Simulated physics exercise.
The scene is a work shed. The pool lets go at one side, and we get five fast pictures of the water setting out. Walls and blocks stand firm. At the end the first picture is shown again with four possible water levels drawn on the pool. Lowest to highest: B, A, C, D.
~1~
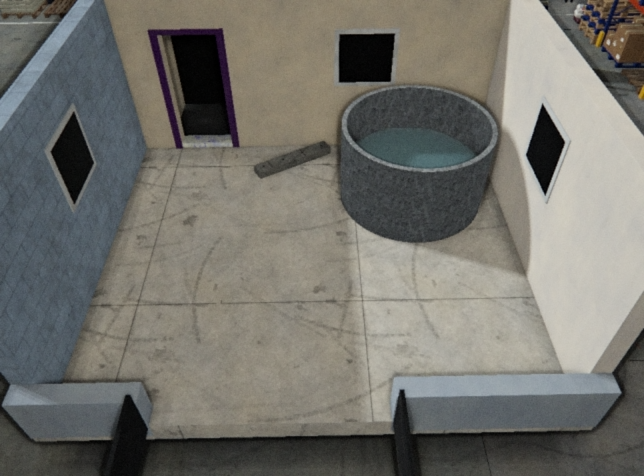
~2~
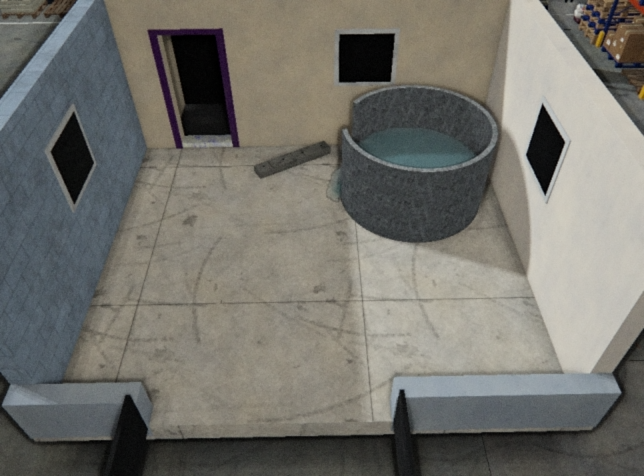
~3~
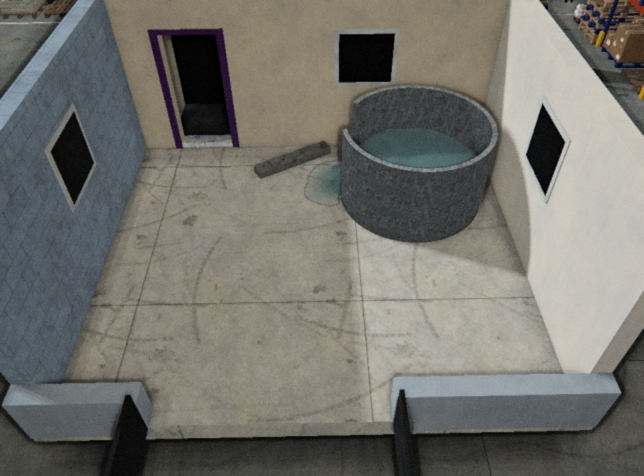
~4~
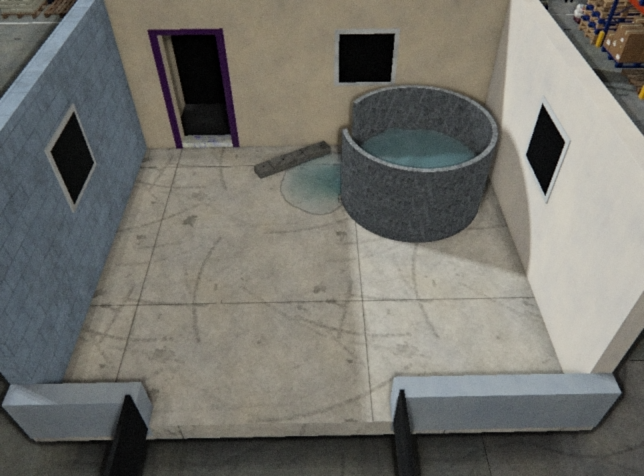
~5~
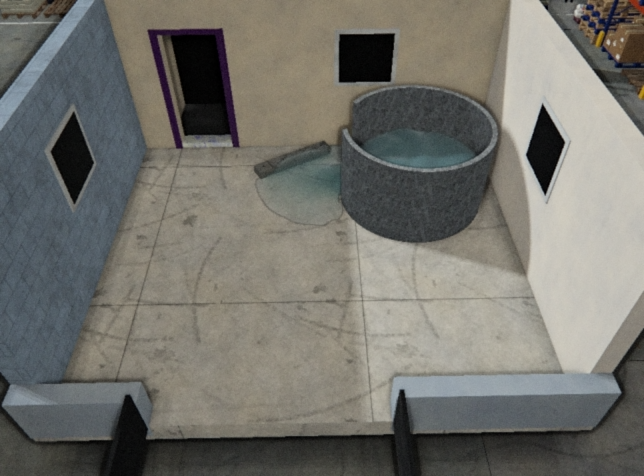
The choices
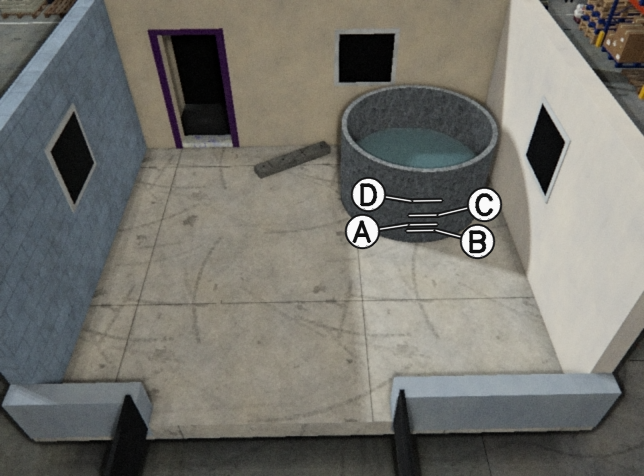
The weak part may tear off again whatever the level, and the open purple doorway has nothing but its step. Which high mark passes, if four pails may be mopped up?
It is C.
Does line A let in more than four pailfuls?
No.
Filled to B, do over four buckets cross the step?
No, not at all.
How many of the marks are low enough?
Three of the four.
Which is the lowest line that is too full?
That would be D.
On the marked copy, A at (422, 224); B at (421, 230); C at (423, 215); D at (426, 200); from the bottom up B, A, C, D.
For line A, nothing gets over.
For line B, nothing gets over.
For line C, a splash gets over, under a bucket.
For line D, about 8 bucketfuls get in.
